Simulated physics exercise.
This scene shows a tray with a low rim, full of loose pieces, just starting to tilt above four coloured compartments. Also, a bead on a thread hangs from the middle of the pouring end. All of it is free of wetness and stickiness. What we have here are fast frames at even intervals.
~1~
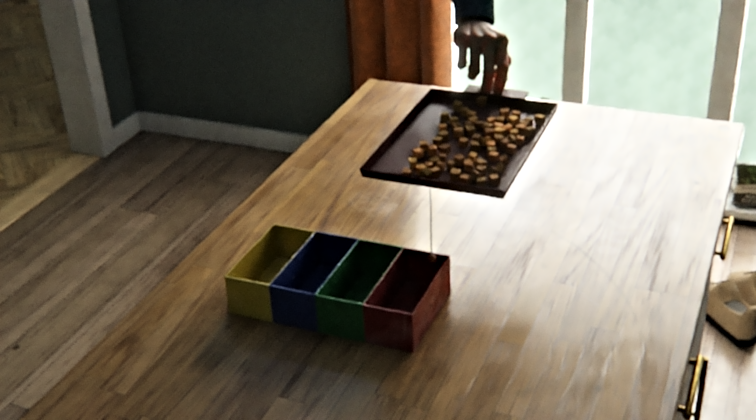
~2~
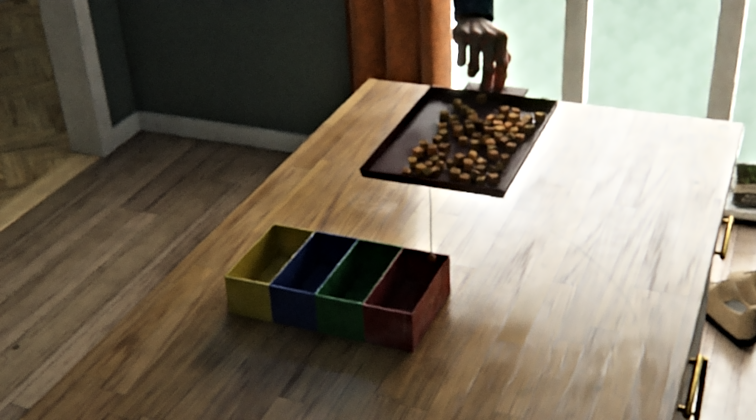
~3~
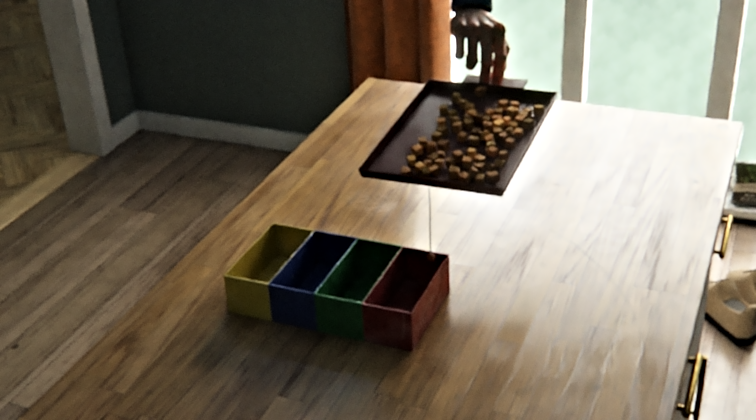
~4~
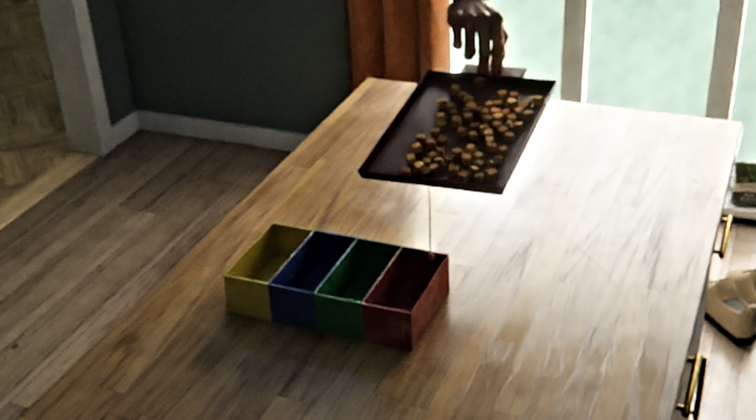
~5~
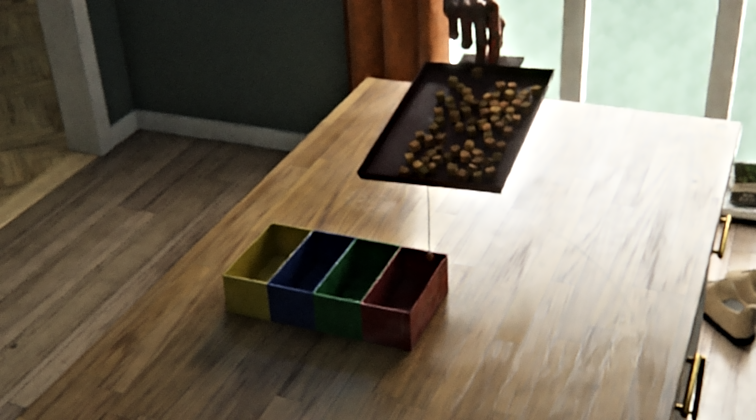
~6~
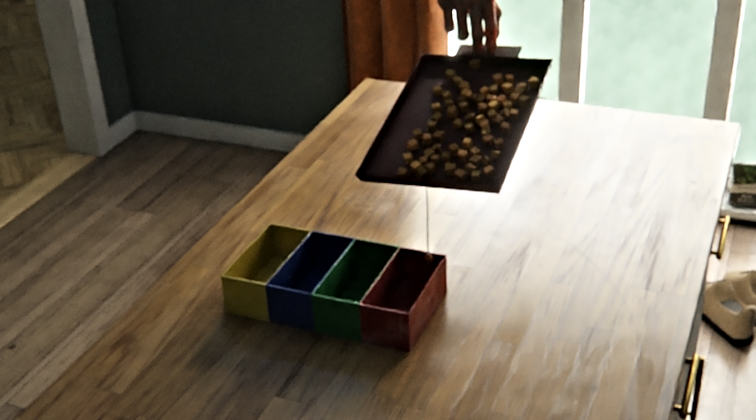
On a wooden table in a room with an orange curtain, a hand holds a dark tray of small brown pieces above a box with yellow, blue, green and red compartments. The hand slowly raises the tray's far end, steepening its slope toward the box, while the pieces shift slightly and the box stays still.
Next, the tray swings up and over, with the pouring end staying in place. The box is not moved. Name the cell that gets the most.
Green.
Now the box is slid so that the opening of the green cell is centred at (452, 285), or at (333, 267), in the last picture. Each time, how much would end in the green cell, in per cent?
I'd say about 10 percent, followed by about 20 percent.
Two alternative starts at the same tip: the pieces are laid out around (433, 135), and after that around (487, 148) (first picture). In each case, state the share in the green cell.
Shares: 50 % for the first, 40 % for the second.
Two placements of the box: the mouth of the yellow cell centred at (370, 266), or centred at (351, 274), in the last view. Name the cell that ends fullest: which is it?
In order: The cell in yellow, the yellow one.
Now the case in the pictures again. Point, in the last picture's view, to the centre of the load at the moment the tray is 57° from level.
Close to (414, 161).
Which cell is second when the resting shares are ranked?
That would be that red cell.
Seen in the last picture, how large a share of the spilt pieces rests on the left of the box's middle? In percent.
It amounts to some 30 percent.
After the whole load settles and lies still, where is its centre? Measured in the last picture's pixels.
Near (366, 313).
Shortly afterwards, tray tipped steeply; the whole lot on the tray.
Next, tray tipped right over; the bulk on the tray; a little in the green cell; a little in the red cell; a little in the blue cell; a little falling or outside the box.
Some moments later, tray tipped past a quarter turn; near half in the green cell; near a third in the red cell; a little in the blue cell; near a quarter falling or outside the box.
In the end, tray tipped past a quarter turn; near half in the green cell; near a third in the red cell; a little in the blue cell; none at all in the yellow cell; near a quarter outside the box.
